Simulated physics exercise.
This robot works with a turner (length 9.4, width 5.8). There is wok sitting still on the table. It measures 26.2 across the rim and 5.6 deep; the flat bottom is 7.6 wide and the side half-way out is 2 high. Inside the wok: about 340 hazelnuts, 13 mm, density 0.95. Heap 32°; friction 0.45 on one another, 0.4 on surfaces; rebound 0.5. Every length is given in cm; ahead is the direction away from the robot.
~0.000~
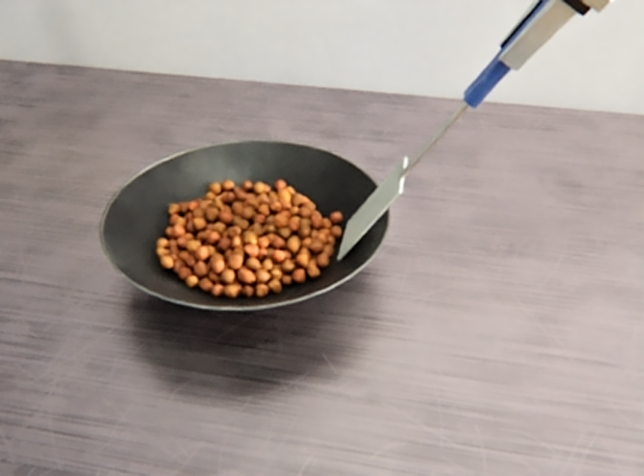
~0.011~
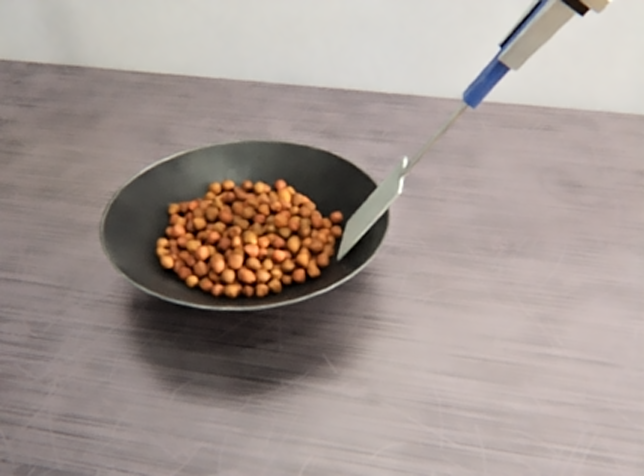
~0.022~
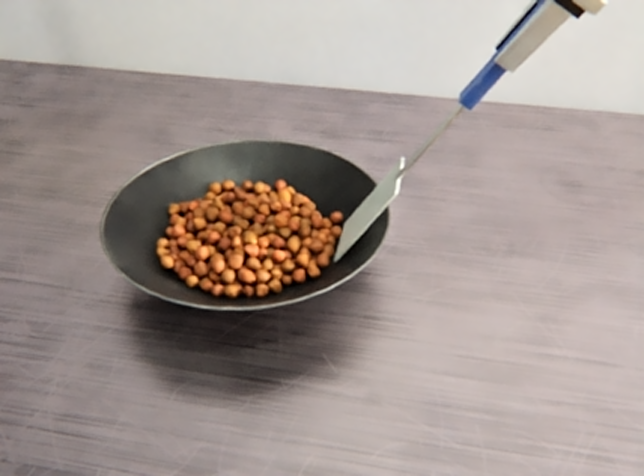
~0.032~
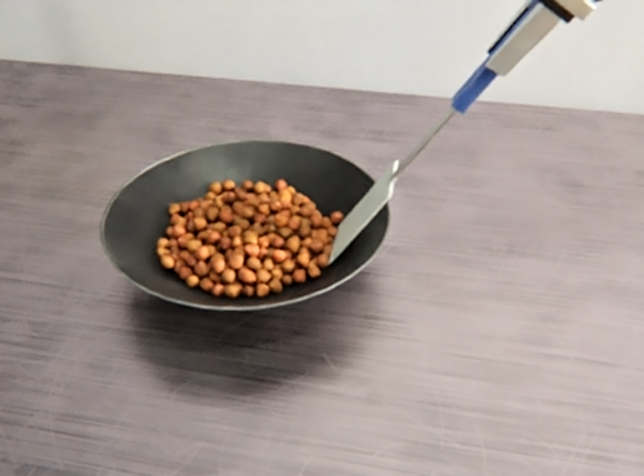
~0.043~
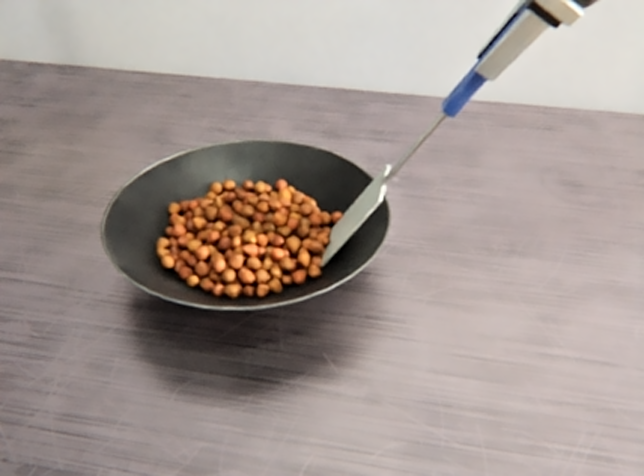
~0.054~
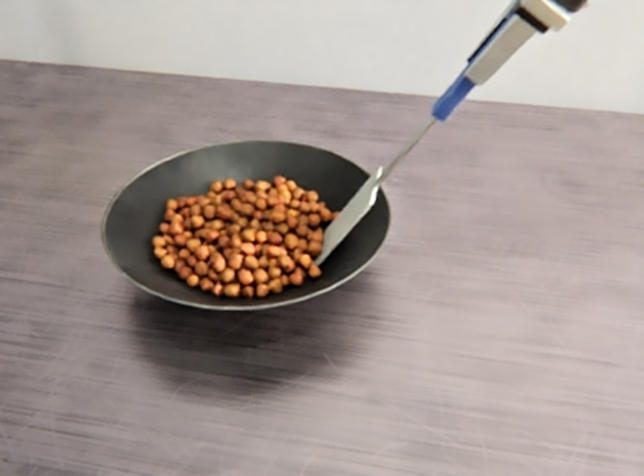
A turner with a blue handle slides slightly left against the hazelnuts in a dark wok.
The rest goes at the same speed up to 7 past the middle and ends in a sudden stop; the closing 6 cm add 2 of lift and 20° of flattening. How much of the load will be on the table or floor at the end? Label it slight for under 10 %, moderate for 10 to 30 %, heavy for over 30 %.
Label: Moderate.
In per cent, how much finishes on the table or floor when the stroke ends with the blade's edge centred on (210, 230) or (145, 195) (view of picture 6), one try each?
Respectively about 0 and 35 percent end on the table or floor.
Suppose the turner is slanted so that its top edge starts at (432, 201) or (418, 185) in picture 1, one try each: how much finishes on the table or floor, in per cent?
First try around 10 percent, second around 15 percent.
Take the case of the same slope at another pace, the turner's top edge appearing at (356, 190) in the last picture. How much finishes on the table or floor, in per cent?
Expect about 40 per cent there.
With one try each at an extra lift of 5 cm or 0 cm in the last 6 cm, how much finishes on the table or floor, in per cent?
Roughly 20 % and then 10 %.
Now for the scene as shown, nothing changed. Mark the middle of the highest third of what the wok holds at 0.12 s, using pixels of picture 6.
Roughly pixel (223, 218).
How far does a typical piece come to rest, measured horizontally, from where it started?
Level distance of roughly 6 cm.
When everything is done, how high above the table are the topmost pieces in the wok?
It reaches roughly 7.0 cm.
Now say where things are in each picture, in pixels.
In the first picture, the turner top edge at (404, 174), sloping 58°; upper third of the load around (251, 225), from x 160 to 335, top at y 185; 335 in the wok.
In the second picture, the turner top edge at (403, 174), sloping 58°; upper third of the load around (251, 225), from x 160 to 335, top at y 185.
In the third picture, the turner top edge at (400, 175), sloping 58°; upper third of the load around (251, 225), from x 160 to 335, top at y 185.
In the fourth picture, the turner top edge at (393, 178), sloping 58°; upper third of the load around (251, 225), from x 165 to 335, top at y 185.
In the fifth picture, the turner top edge at (385, 182), sloping 58°; upper third of the load around (251, 225), from x 165 to 335, top at y 185.
In the sixth picture, the turner top edge at (376, 185), sloping 58°; upper third of the load around (250, 223), from x 160 to 335, top at y 185; 335 in the wok.
After 0.12 s, sloping 58°, highest piece 6 above the table; 335 in the wok.
After 0.20 s, sloping 51°, highest piece 7 above the table; 335 in the wok.
After 0.43 s, sloping 38°, highest piece 7 above the table; 273 in the wok, 51 on the table or floor, 11 on the blade or in flight.
After 1.48 s, sloping 38°, highest piece 7 above the table; 271 in the wok, 64 on the table or floor.
In the end, 271 in the wok, 64 on the table or floor. That is 19 % on the table or floor.
